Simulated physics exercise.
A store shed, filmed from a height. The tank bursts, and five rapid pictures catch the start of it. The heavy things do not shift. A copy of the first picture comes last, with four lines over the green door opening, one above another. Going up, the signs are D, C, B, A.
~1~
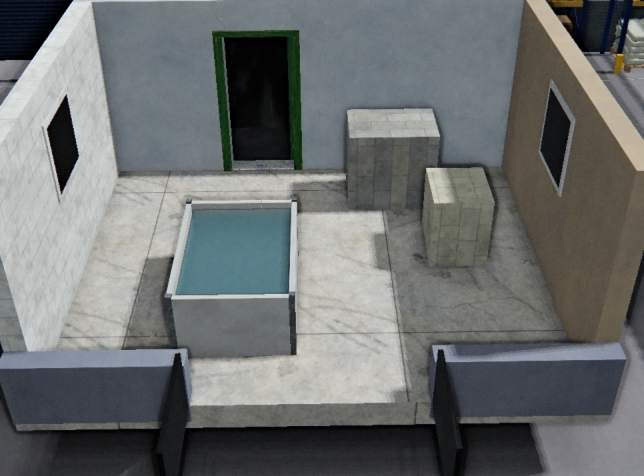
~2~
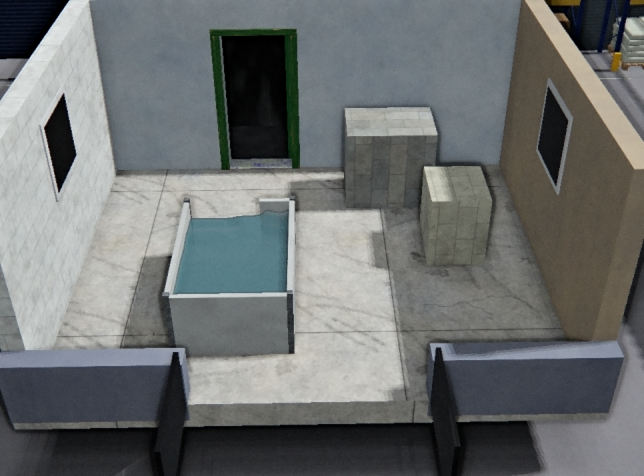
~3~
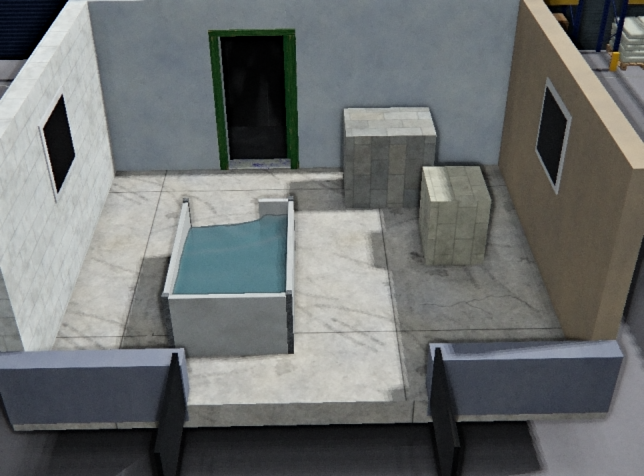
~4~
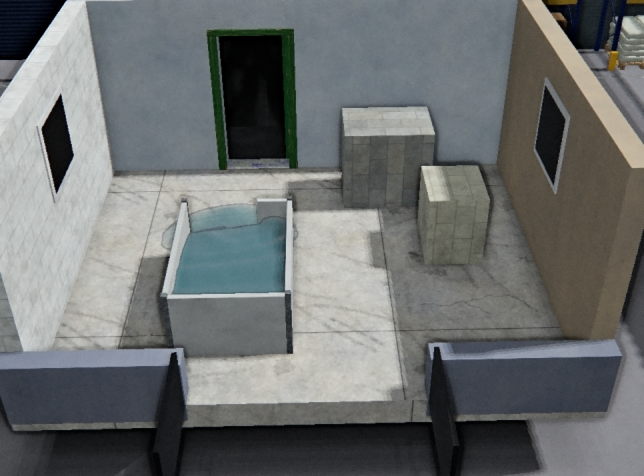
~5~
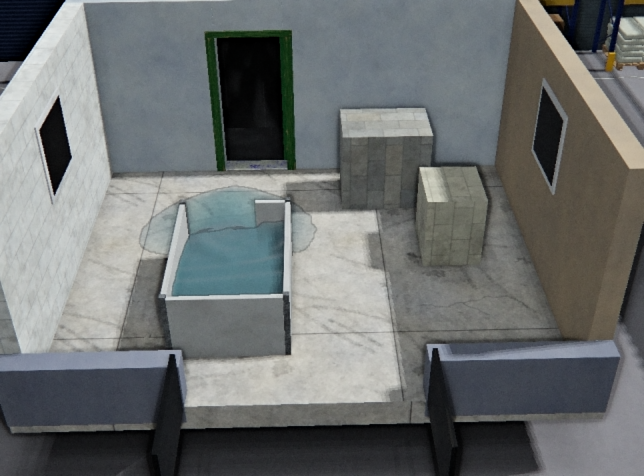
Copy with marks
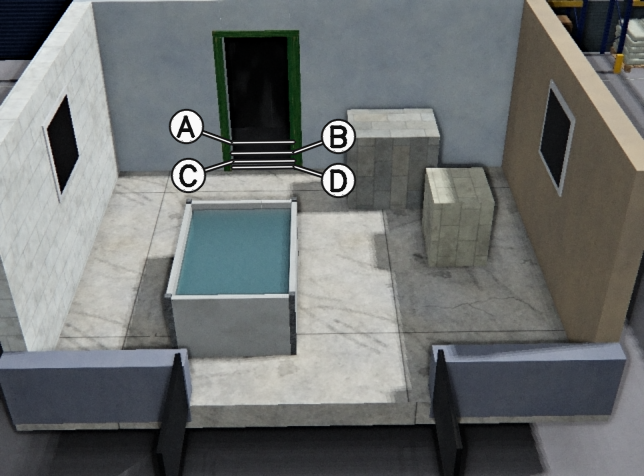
Water sloshed and dropped lower in a raised tank inside a roofless room, then spilled out at the far end, spreading in a thin, clear sheet over the pale floor on both sides.
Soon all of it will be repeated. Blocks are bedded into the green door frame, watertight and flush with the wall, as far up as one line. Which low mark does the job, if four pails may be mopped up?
Line B just does it.
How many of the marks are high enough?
Two.
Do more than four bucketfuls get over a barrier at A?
No.
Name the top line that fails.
That is line C.
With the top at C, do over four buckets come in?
Yes, that goes wrong.
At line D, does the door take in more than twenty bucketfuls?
Yes, it does.
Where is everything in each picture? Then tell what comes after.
In the first picture, water in the tank at rest, its middle at (237, 251); foot of the green doorway at (263, 170); open gate at (310, 343).
In the second picture, water covers 1 % of the ground, its front hidden from here.
In the third picture, water covers 3 % of the ground, its front hidden from here.
In the fourth picture, water covers 7 % of the ground, its front hidden from here.
In the fifth picture, 12 % of the ground under water, visible out to (241, 189).
In white, A at (262, 142); B at (262, 152); C at (263, 161); D at (263, 167); from the bottom up D, C, B, A.
If A is chosen, nothing gets over.
If B is chosen, a bucket or two gets in.
If C is chosen, some 15 bucketfuls get in.
If D is chosen, dozens of bucketfuls pour in.
